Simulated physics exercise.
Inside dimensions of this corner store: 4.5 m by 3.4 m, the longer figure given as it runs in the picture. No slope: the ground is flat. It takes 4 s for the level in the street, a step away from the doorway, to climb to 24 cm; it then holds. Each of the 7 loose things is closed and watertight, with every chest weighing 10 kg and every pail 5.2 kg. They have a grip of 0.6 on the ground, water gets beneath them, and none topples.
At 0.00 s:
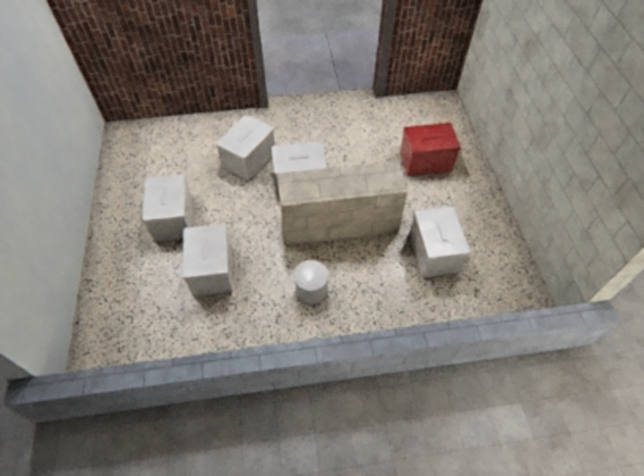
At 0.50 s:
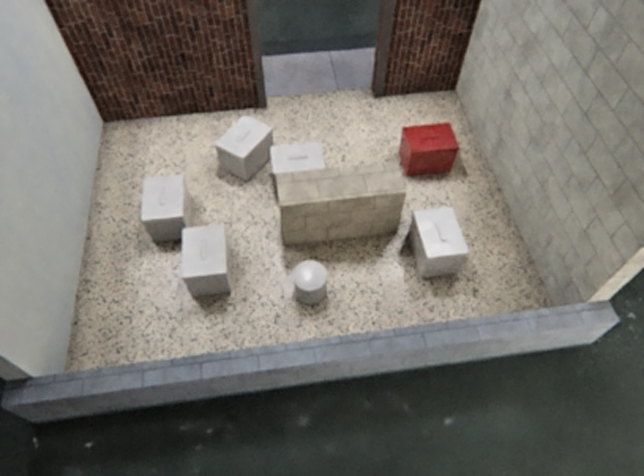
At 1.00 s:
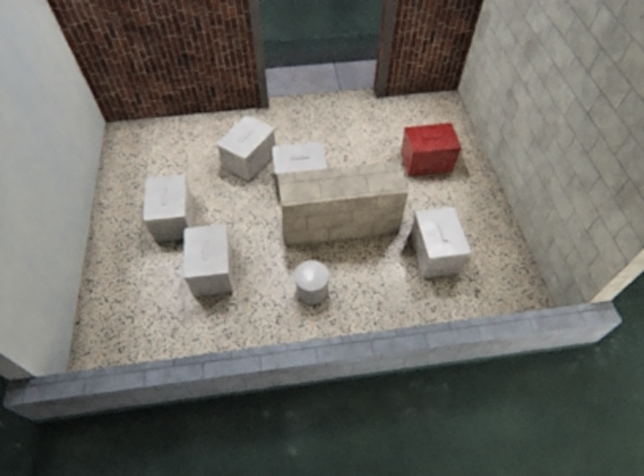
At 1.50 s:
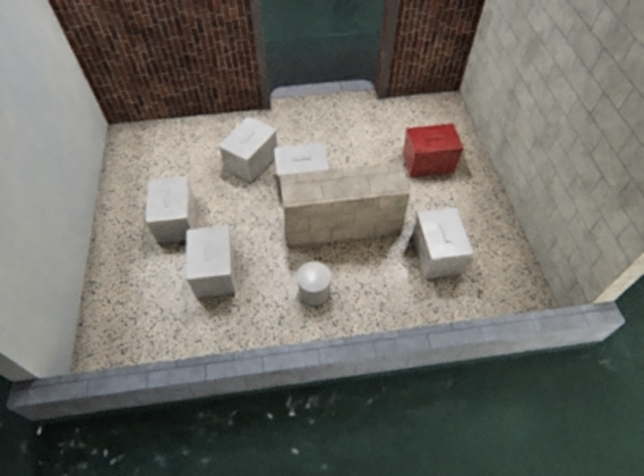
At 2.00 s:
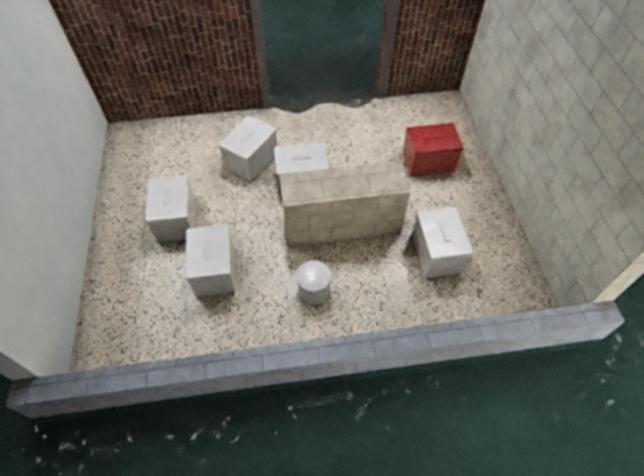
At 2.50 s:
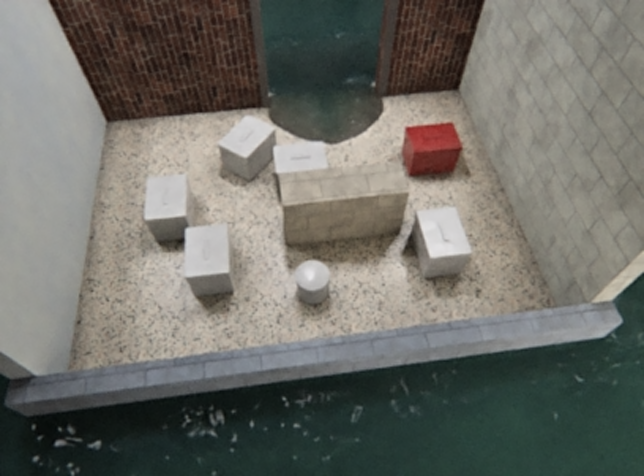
To begin with, a speckled floor between brick and tiled walls holds pale boxes, a red chest, a short cylinder and a long block, all dry. Dark green water then covers the paving outside and rises in the doorway. Finally it spreads inside in a rounded pool, while the objects stay still.
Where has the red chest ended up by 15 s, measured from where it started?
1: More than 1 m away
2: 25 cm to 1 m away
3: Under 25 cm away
More than 1 m away.
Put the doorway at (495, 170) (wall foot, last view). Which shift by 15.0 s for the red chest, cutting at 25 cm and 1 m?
The red chest ends up a great distance away.
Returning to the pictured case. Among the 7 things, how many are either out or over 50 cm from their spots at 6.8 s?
The count is 5.
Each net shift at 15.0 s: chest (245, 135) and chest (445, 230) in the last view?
First 60 cm, then 40 cm.
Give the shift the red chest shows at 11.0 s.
Roughly 250 centimetres by that point.
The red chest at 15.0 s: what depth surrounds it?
15 cm or so.
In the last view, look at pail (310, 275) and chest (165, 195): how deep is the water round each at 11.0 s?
I'd estimate 12 cm for the first and 10 cm for the second.
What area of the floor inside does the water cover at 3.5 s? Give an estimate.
About 2.5 m2 is covered.
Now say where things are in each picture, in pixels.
The first frame shows the red chest at (432, 137), on the bottom; 0.0 m2 under water; 0 of 7 have shifted.
The second frame shows the red chest at (431, 137), on the bottom; water covers 0.0 m2; 0 of 7 have shifted.
The third frame shows the red chest at (433, 137), on the bottom; 0.0 m2 under water; 0 of 7 have shifted.
The fourth frame shows the red chest at (435, 138), on the bottom; 0.0 m2 under water; 0 of 7 have shifted.
The fifth frame shows the red chest at (435, 137), on the bottom; 0.1 m2 under water; 0 of 7 have shifted.
The sixth frame shows the red chest at (434, 137) rests on the ground; water covers 0.8 m2; 0 of 7 have shifted.
After 3.5 s the red chest is near (434, 137), 0.0 m from its start, aground; 0 afloat.
After 6.8 s the red chest is near (524, 258), 1.7 m from its start, afloat; 2 afloat.
After 11.0 s the red chest is near (246, 228), 2.4 m from its start, afloat; 7 afloat.
After 15.0 s the red chest is near (133, 258), 3.4 m from its start, afloat; 7 afloat.
